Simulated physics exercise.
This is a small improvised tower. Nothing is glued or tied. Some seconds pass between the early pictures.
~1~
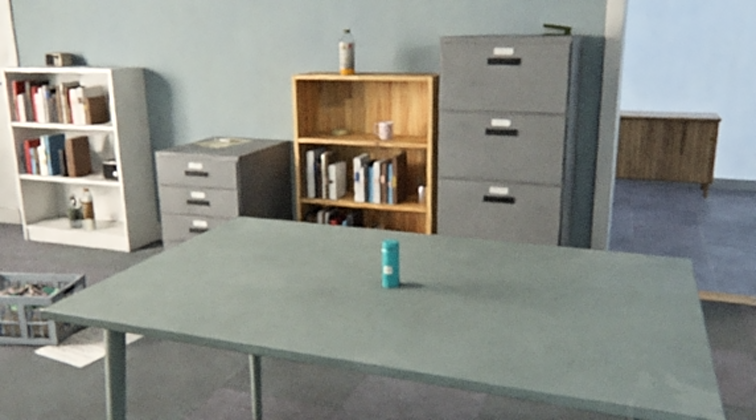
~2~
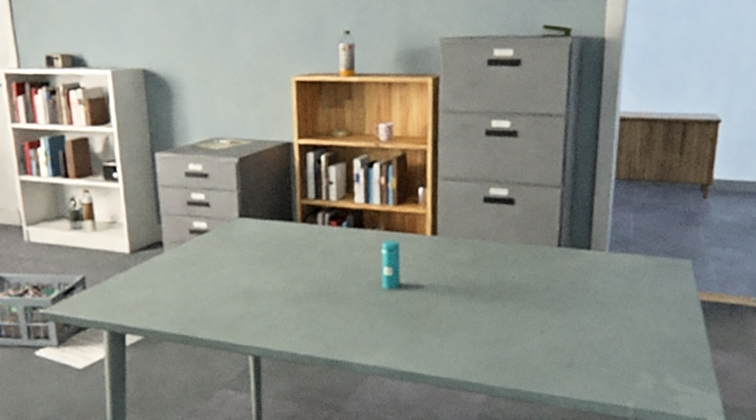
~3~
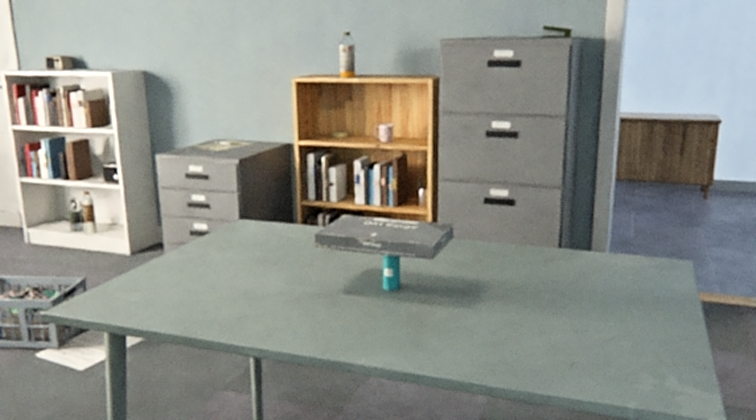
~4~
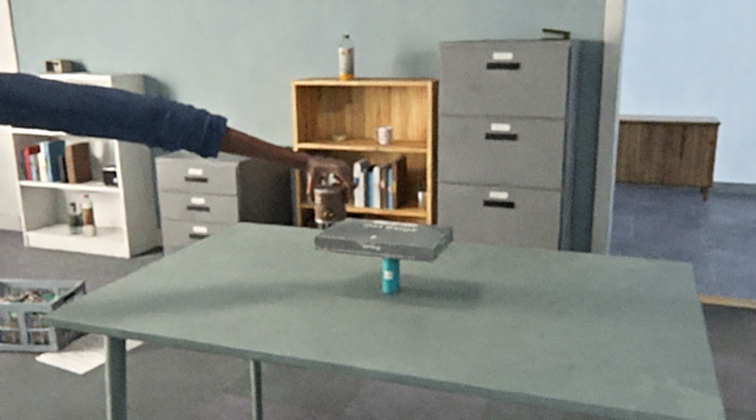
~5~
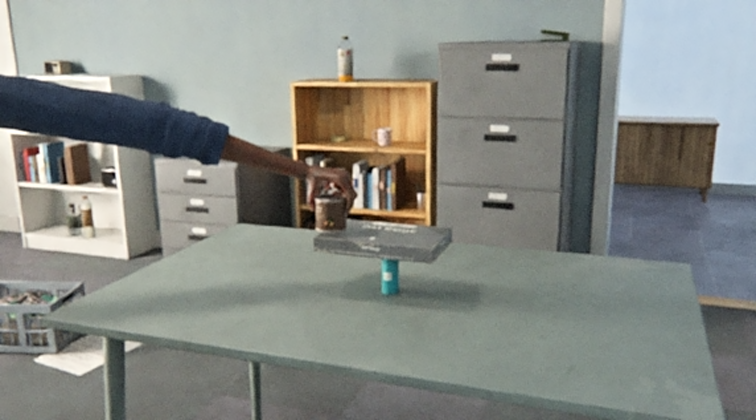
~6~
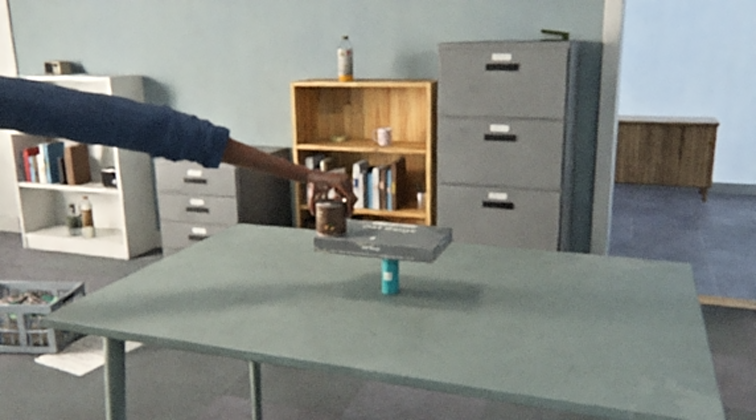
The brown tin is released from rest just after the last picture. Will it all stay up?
As it turns out, it loses its balance.
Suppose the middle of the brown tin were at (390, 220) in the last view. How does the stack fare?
Then it holds.
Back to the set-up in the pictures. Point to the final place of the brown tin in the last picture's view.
Around (297, 274).
Then, 0.30 s later than the last frame, brown tin now fallen; grey packet tilted by 39°.
Then, 0.60 s later than the last frame, grey packet now fallen; turquoise shaker tilted by 44°.
Then, 0.80 s later than the last frame, turquoise shaker now fallen.
When it is over, fallen, grey packet, turquoise shaker and brown tin. End places, in pixels of the last picture, brown tin near (298, 273). The stack comes apart.
